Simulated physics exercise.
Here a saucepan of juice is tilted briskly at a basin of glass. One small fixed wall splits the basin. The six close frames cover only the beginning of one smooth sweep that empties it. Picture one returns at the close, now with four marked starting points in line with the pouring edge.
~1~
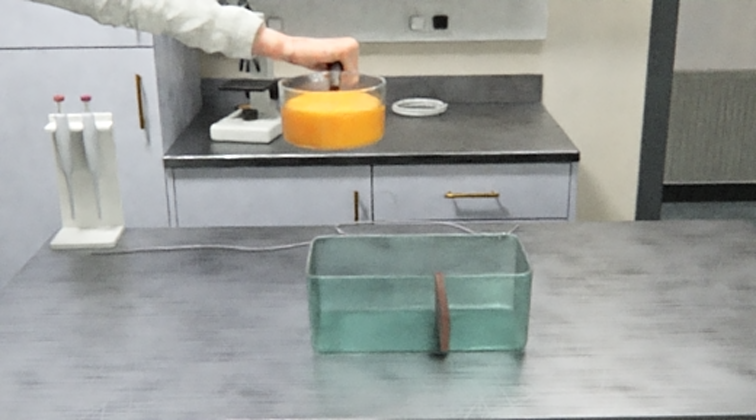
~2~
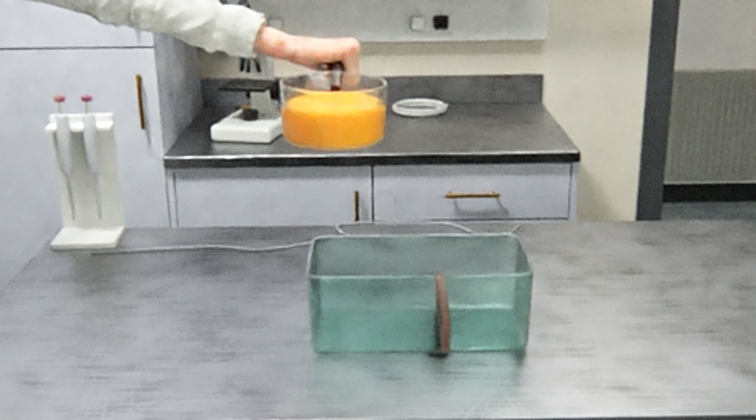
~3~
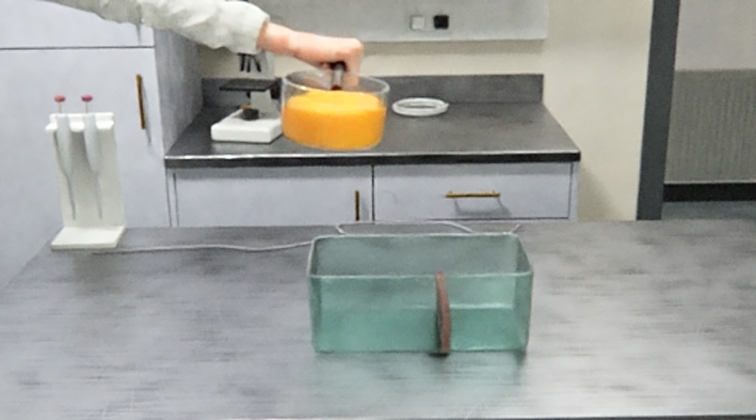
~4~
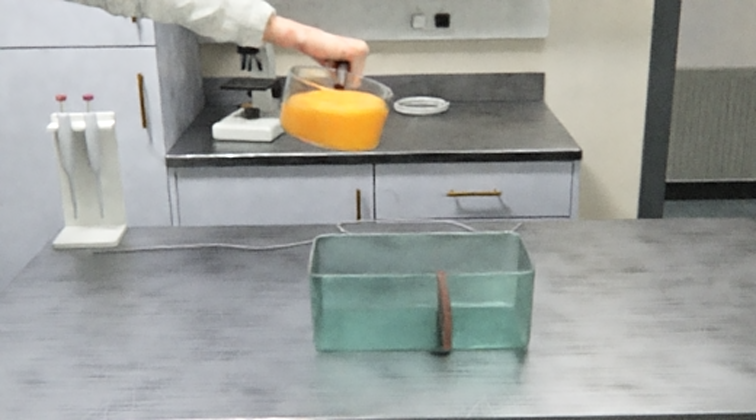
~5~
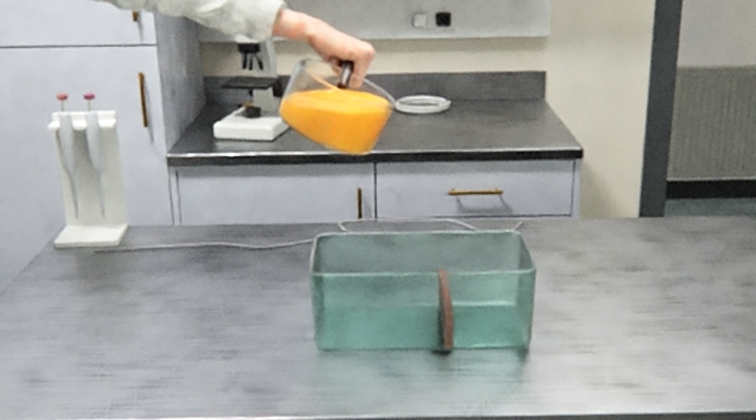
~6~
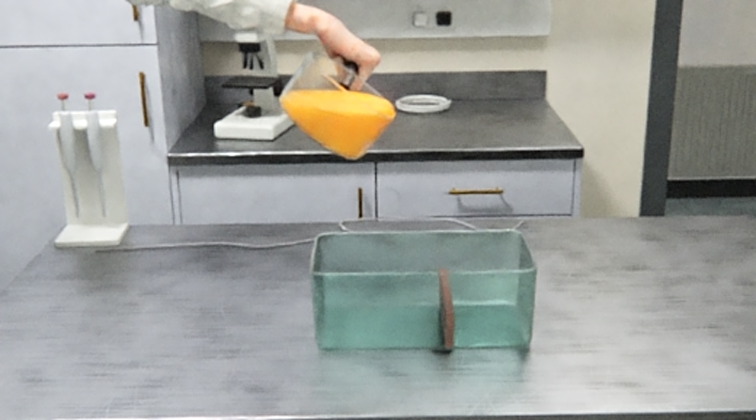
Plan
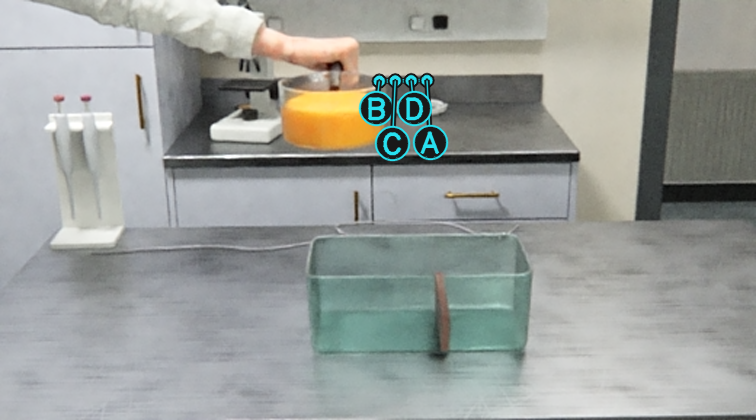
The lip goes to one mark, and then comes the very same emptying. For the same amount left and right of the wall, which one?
Go for D.
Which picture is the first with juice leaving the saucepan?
In picture 6.
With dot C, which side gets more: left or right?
More ends on the left.
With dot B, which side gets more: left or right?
The left one.
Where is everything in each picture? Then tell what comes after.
Upright, lip at (383, 81); basin from (312, 351) to (527, 349); top of the wall at (442, 292); nothing has left yet.
Upright, lip at (384, 82); nothing has left yet.
Tipped about 7°, lip at (387, 86); nothing has left yet.
Tipped about 15°, lip at (391, 93); nothing has left yet.
Tipped about 25°, lip at (394, 102); nothing has left yet.
Tipped about 38°, lip at (394, 113); juice is over the lip, down to (394, 113).
On the marked copy, A at (427, 80); B at (379, 81); C at (395, 80); D at (411, 80).
With A, about 34 % ends left of the wall and 59 % right of it; 7 % is lost outside.
With B, about 81 % ends left of the wall and 10 % right of it; 8 % is lost outside.
With C, about 64 % ends left of the wall and 31 % right of it; 4 % is lost outside.
With D, about 47 % ends left of the wall and 49 % right of it; 4 % is lost outside.
